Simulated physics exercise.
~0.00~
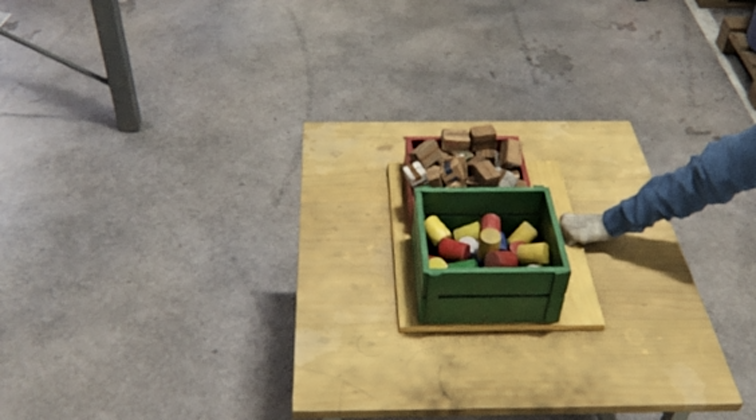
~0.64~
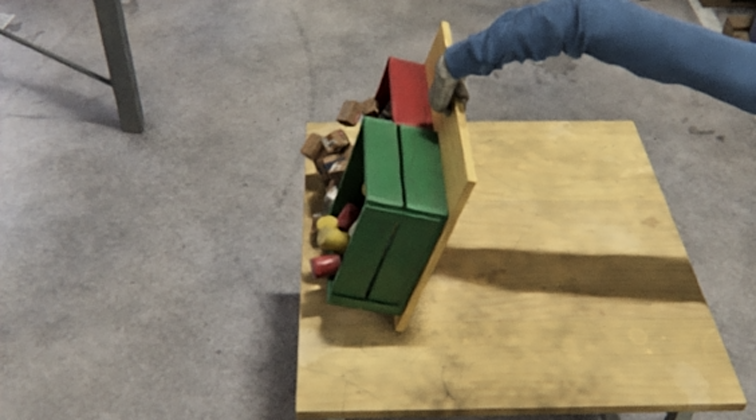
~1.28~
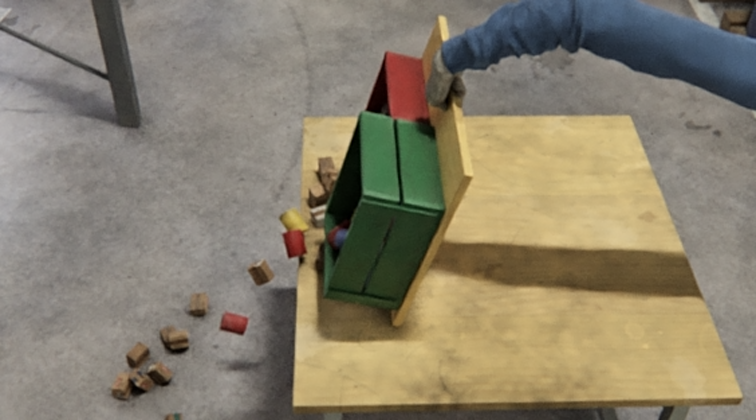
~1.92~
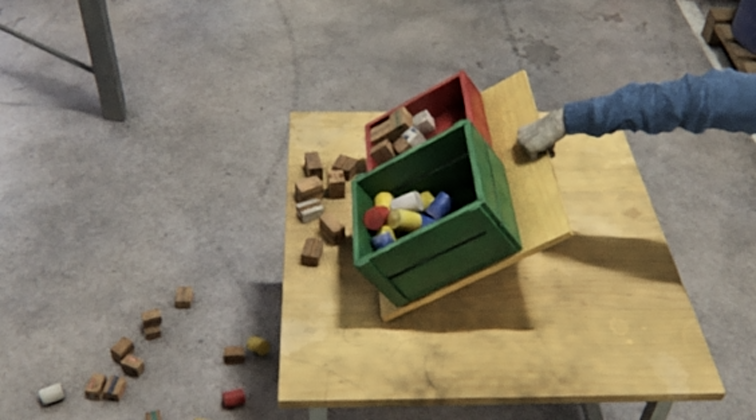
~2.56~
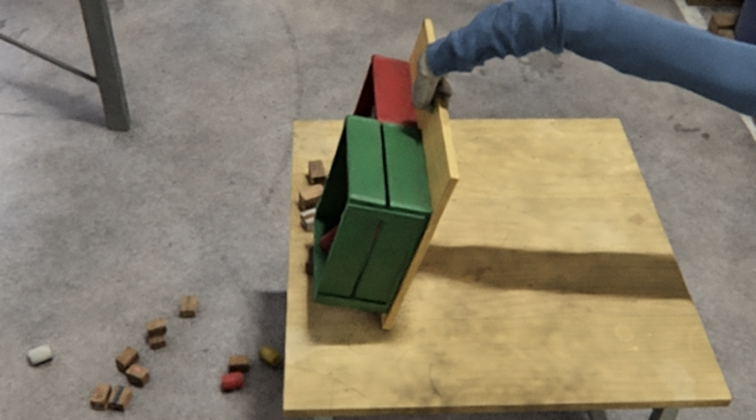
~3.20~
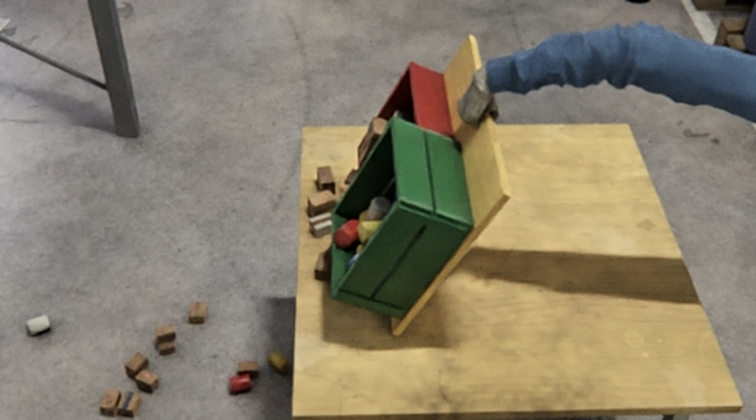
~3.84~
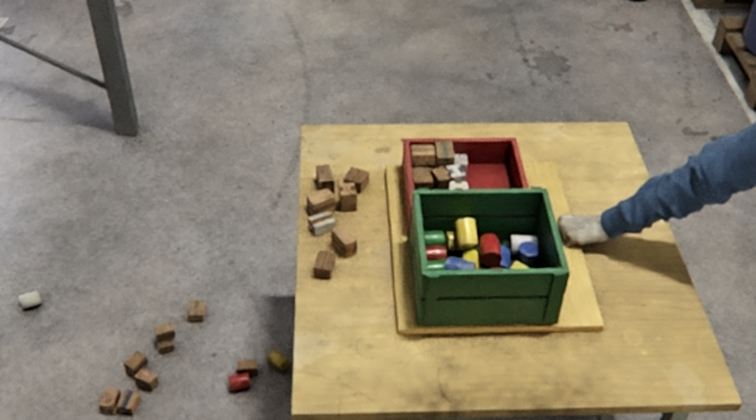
The clip opens on a green crate of colourful cylindrical pieces and a red crate of small brown blocks, both fixed to a board on a wooden table, with a gloved hand at the board's right side. The hand lifts the right end steeply, and pieces from both crates tumble out to the left, some landing on the table and others on the floor. The board is lowered partway, then raised steeply again, with little further change. Finally the hand lets it down flat, leaving many colourful pieces in the green crate and fewer blocks in the red one.
